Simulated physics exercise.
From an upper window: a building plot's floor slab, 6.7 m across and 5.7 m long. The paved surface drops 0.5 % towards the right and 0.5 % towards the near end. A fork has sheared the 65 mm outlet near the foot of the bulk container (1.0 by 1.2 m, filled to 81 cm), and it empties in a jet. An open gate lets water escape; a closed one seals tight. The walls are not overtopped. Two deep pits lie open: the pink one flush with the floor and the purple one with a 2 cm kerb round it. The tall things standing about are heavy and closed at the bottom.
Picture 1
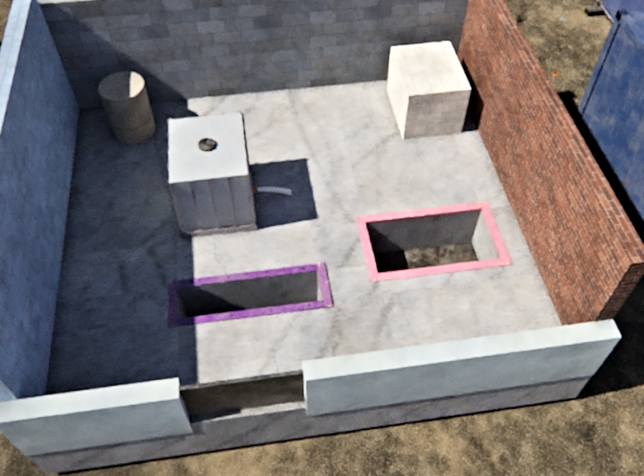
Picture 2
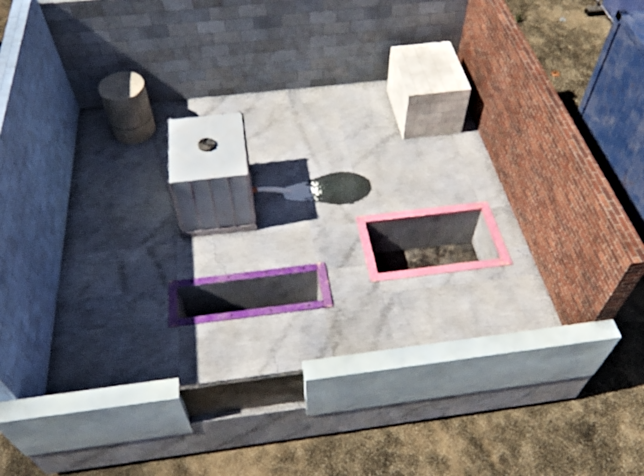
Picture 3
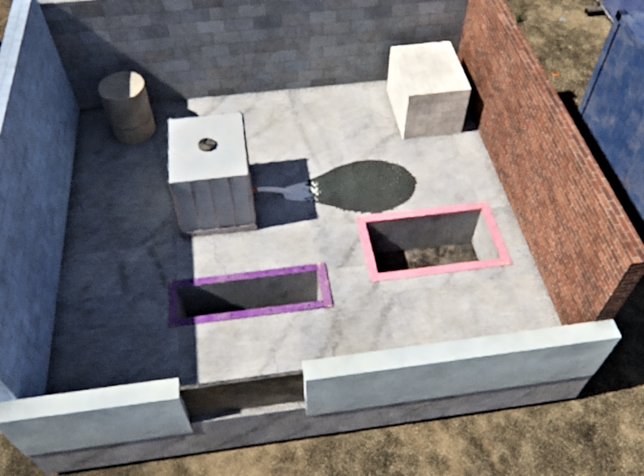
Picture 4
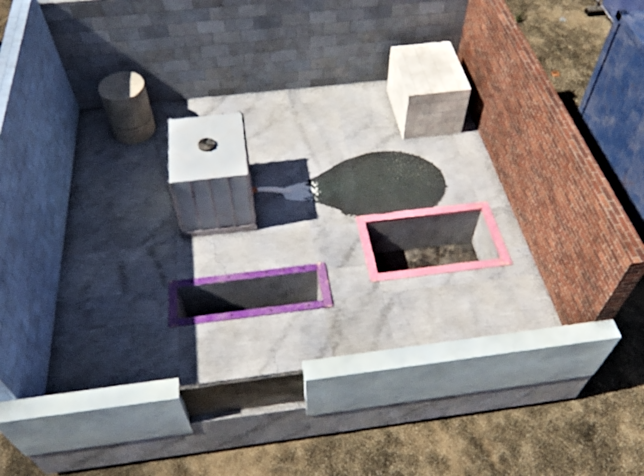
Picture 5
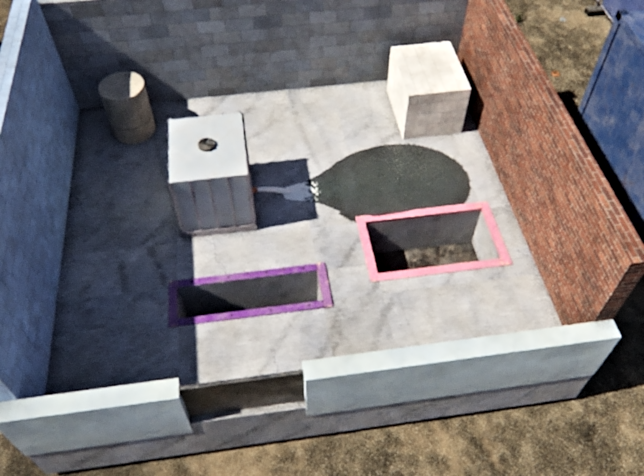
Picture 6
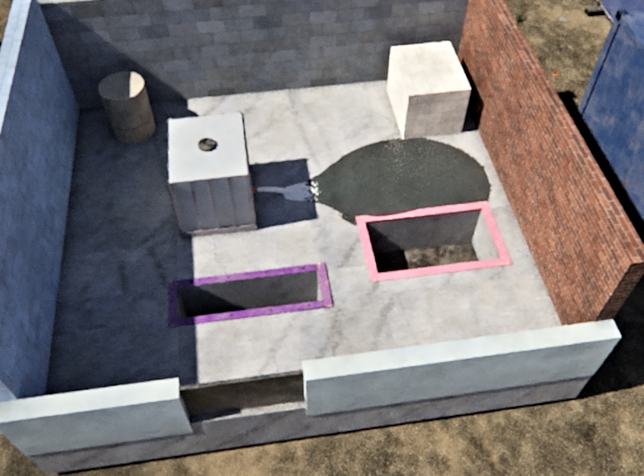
Water jets from the foot of a pale bulk container and spreads rightward across a walled building plot's grey floor slab, seen from high above. A cylinder stands behind the container at left, a cream block near the brick right wall, and purple-edged and pink-edged pits lie open nearer. The dark sheet widens from a small patch into a broad oval behind the pink-edged pit, while the camera stays still.
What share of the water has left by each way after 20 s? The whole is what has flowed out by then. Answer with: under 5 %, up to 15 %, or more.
The gate takes under 5 %; the pink pit takes over 15 %; the purple pit takes under 5 %.
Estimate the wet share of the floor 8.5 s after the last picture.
Some 20 per cent of it.
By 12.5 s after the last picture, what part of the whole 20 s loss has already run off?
Some 70 per cent by then.
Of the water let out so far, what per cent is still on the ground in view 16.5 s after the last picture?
Some 56 per cent remains.
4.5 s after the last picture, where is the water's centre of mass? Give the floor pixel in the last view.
Near (426, 177).
Then, 1.5 s after the last picture water covers 15 % of the floor and is deepest (2 cm) near (295, 193); gone so far, the gate 0 %, the pink pit 3 %, the purple pit 0 %.
Then, 4.5 s after the last picture water covers 15 % of the floor and is deepest (2 cm) near (295, 193); gone so far, the gate 0 %, the pink pit 9 %, the purple pit 0 %.
Then, 8.5 s after the last picture water covers 20 % of the floor and is deepest (2 cm) near (295, 193); gone so far, the gate 0 %, the pink pit 19 %, the purple pit 0 %.
Then, 12.5 s after the last picture water covers 20 % of the floor and is deepest (2 cm) near (486, 172); gone so far, the gate 0 %, the pink pit 31 %, the purple pit 0 %.
Then, 16.5 s after the last picture water covers 25 % of the floor and is deepest (2 cm) near (493, 189); gone so far, the gate 0 %, the pink pit 44 %, the purple pit 0 %.
